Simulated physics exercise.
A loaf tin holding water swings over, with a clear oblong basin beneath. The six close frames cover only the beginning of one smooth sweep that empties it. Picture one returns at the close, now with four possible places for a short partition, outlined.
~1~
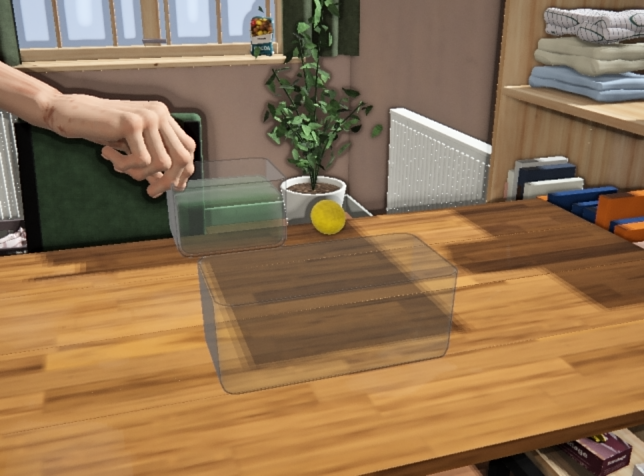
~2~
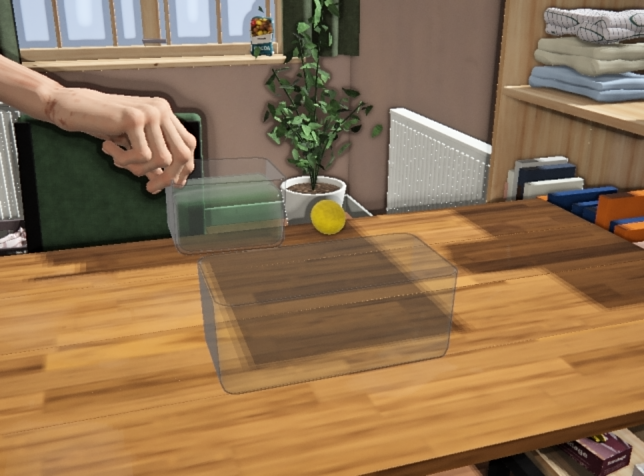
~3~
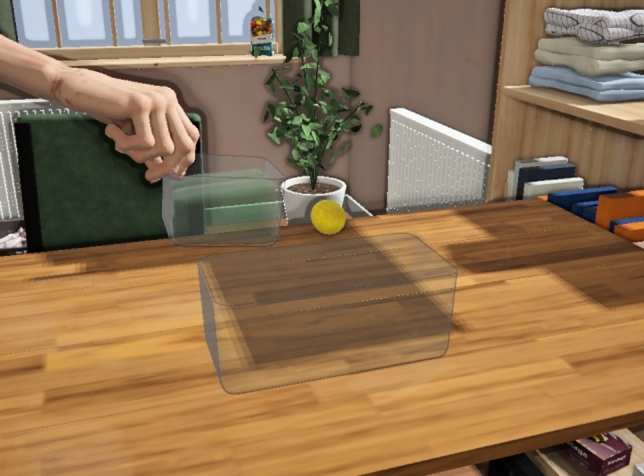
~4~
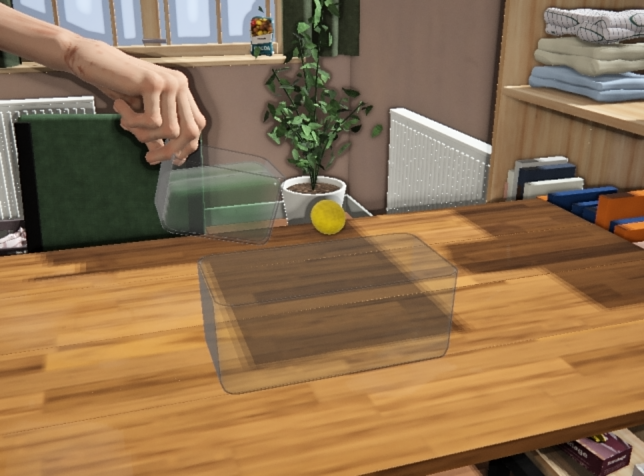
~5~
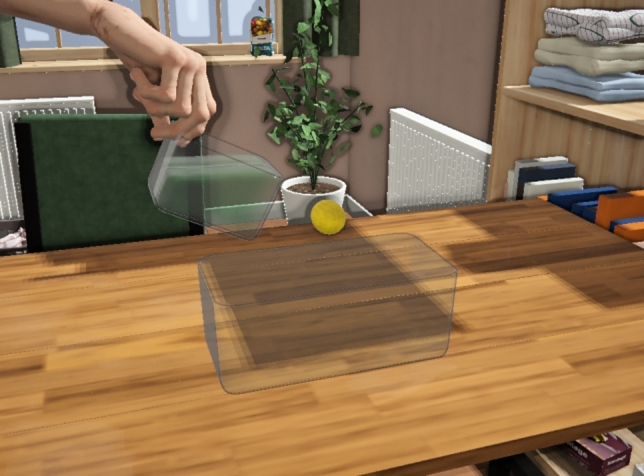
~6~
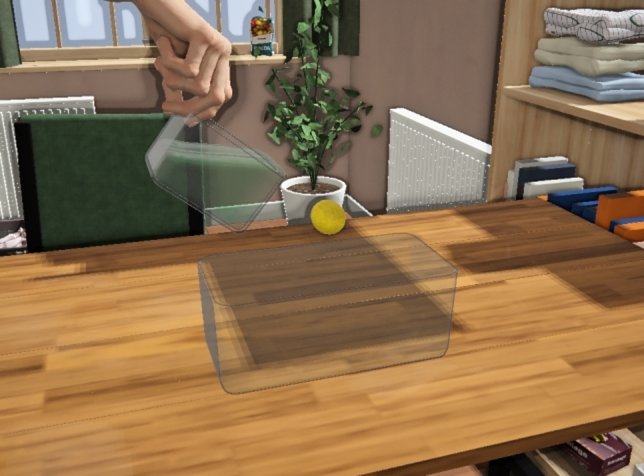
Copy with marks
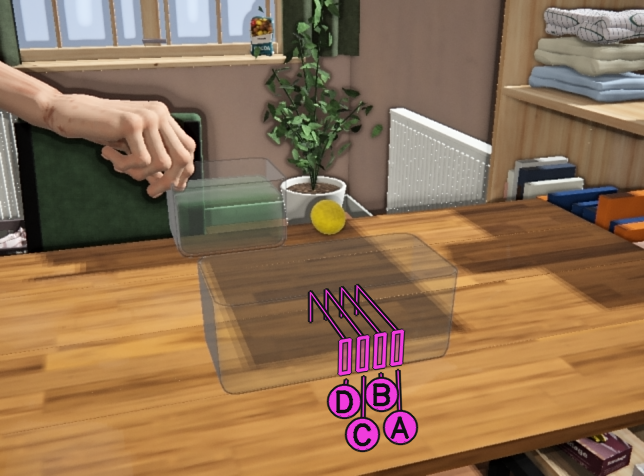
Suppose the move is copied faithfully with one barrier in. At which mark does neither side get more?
The best slot is B.
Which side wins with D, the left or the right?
More ends on the right.
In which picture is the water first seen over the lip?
Picture 6.
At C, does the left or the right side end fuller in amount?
More ends on the right.
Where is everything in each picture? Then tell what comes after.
The first picture shows upright, lip at (274, 167); basin from (221, 392) to (446, 352); nothing has left yet.
The second picture shows upright, lip at (274, 167); nothing has left yet.
The third picture shows tipped about 7°, lip at (274, 167); nothing has left yet.
The fourth picture shows tipped about 15°, lip at (274, 167); nothing has left yet.
The fifth picture shows tipped about 26°, lip at (274, 167); nothing has left yet.
The sixth picture shows tipped about 39°, lip at (274, 167); water is over the lip, down to (274, 167).
In magenta, A at (398, 370); B at (381, 373); C at (363, 377); D at (346, 380).
Choosing A, about 66 % ends left of the wall and 27 % right of it; 7 % is lost outside.
Choosing B, about 40 % ends left of the wall and 52 % right of it; 9 % is lost outside.
Choosing C, about 28 % ends left of the wall and 65 % right of it; 7 % is lost outside.
Choosing D, about 18 % ends left of the wall and 76 % right of it; 6 % is lost outside.
